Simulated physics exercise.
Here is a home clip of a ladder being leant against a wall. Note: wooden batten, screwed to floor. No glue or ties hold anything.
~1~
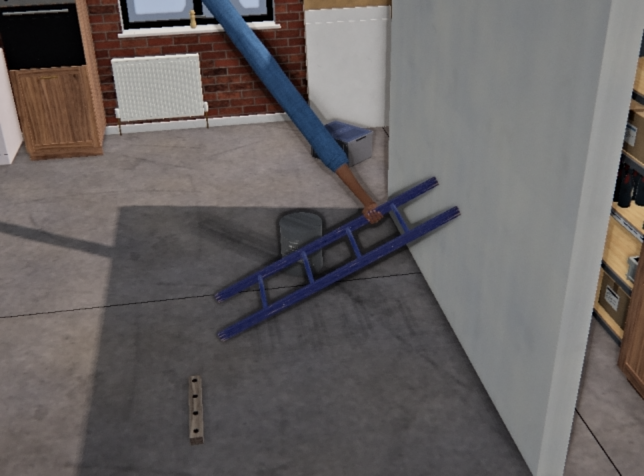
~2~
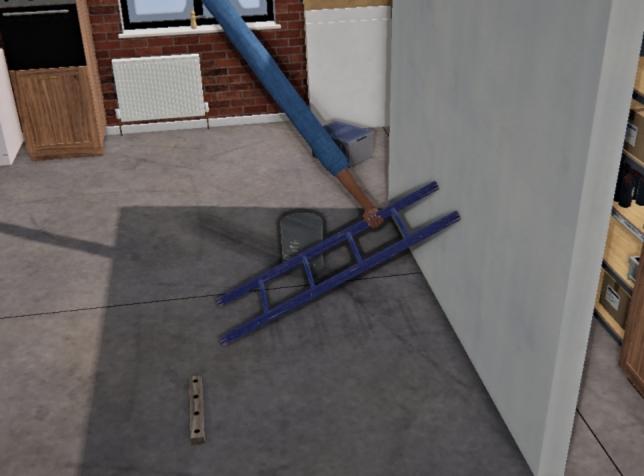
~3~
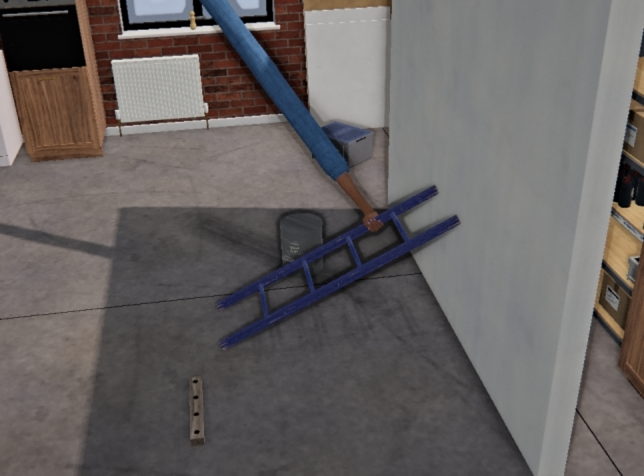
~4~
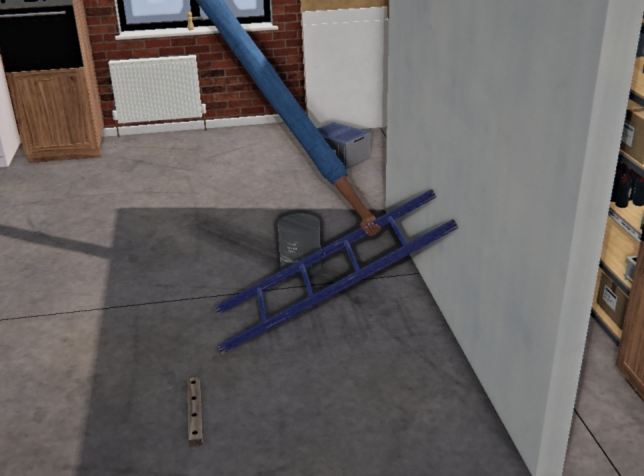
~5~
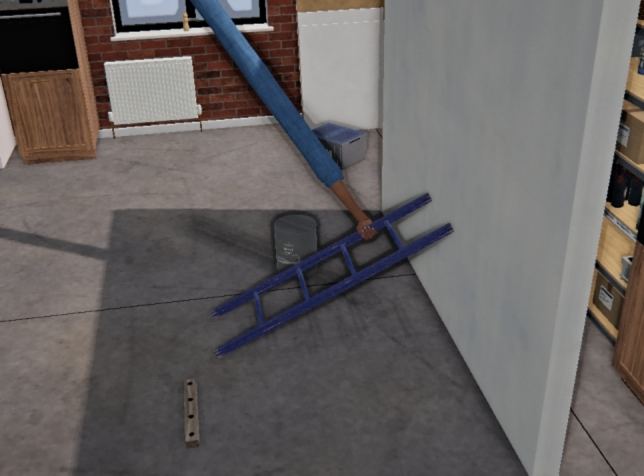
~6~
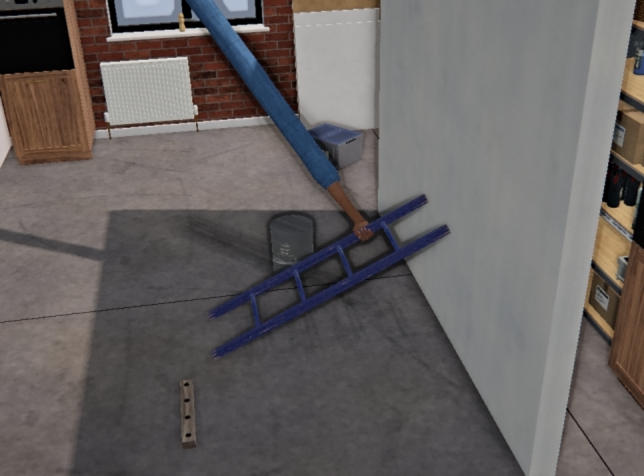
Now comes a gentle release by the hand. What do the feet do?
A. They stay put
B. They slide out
The answer is B.
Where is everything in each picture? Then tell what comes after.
In the first frame, still on the way; blue ladder (331, 257); batten (196, 408).
In the second frame, still on the way; blue ladder (332, 261); grey pail (302, 244).
In the third frame, still on the way; blue ladder (332, 266); batten (197, 409).
In the fourth frame, still on the way; blue ladder (330, 270); grey pail (300, 246).
In the fifth frame, still on the way; blue ladder (326, 273); batten (191, 412).
In the sixth frame, in place, still held; blue ladder (323, 275); grey pail (293, 247).
Then, 0.24 s on from there, blue ladder turned 9° from its first pose near (316, 292).
Then, 0.36 s on from there, blue ladder turned 25° from its first pose near (312, 321).
Then, 0.58 s on from there, blue ladder turned 29° from its first pose near (311, 316).
In the end, the blue ladder gives way at the feet, near (310, 323); the other things unmoved.
